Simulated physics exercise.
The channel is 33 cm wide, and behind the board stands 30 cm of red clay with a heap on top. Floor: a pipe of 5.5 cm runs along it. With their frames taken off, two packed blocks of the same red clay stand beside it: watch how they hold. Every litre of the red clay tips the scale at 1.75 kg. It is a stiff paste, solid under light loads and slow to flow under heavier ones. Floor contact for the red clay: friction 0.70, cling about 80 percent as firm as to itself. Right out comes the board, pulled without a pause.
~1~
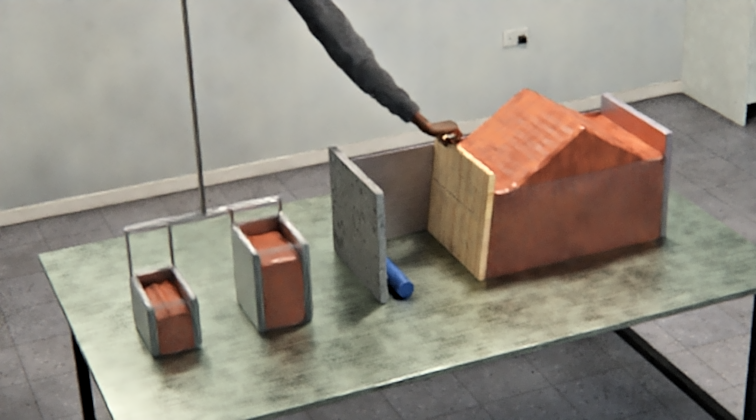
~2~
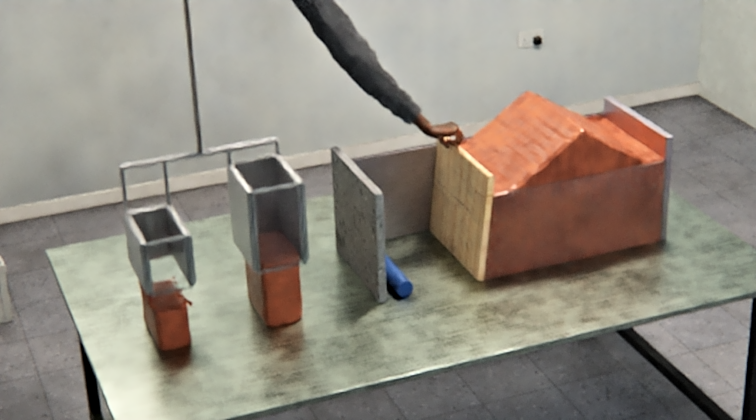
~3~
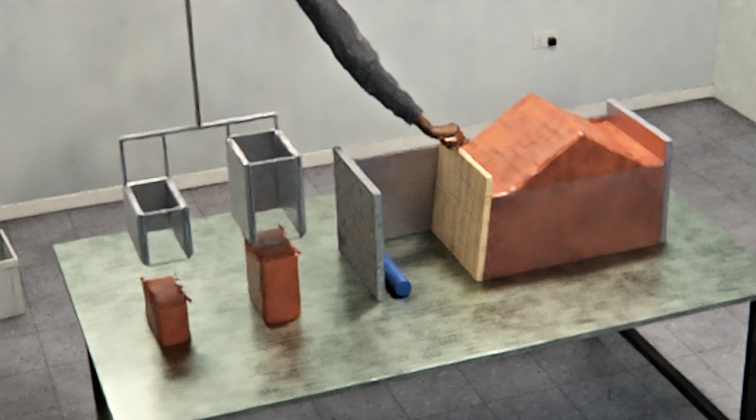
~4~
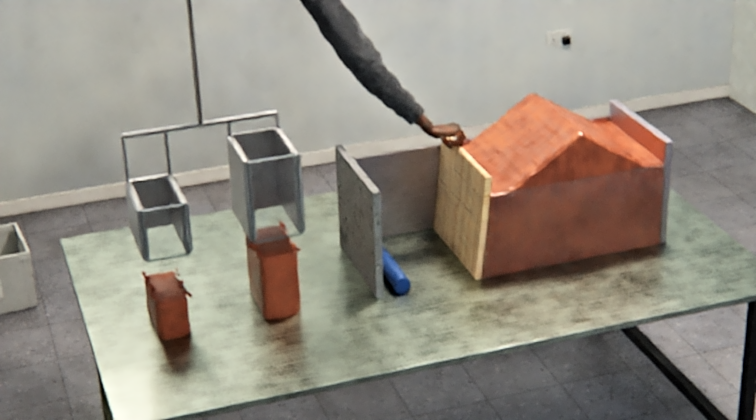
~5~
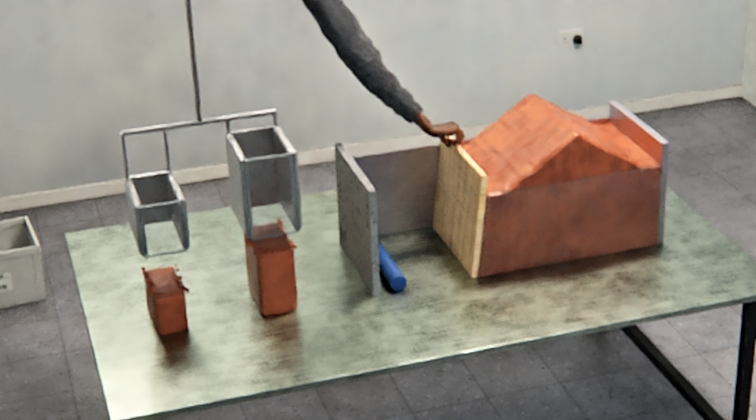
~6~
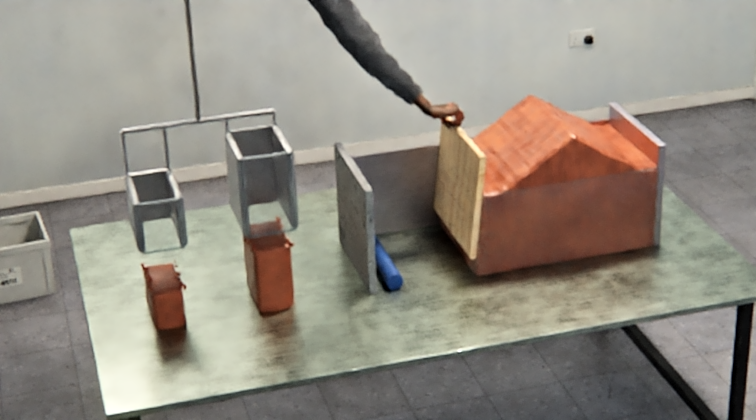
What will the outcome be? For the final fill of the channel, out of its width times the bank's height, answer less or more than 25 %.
The answer is less.
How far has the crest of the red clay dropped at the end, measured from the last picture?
Around 6 centimetres, give or take.
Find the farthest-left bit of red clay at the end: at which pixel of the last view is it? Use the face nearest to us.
Position: About (448, 270).
Last picture + 0.25 s, the face still stands, with nothing on top of the pipe; the channel is 0 % full.
Last picture + 0.54 s, the face still stands, with nothing on top of the pipe; the channel is 0 % full.
Last picture + 0.83 s, the fallen stuff reaches 6 % of the way across, with nothing on top of the pipe; the channel is 3 % full.
Last picture + 1.12 s, the fallen stuff reaches 19 % of the way across, with nothing on top of the pipe; the channel is 11 % full.
Last picture + 1.56 s, the fallen stuff reaches 27 % of the way across, with nothing on top of the pipe; the channel is 16 % full.
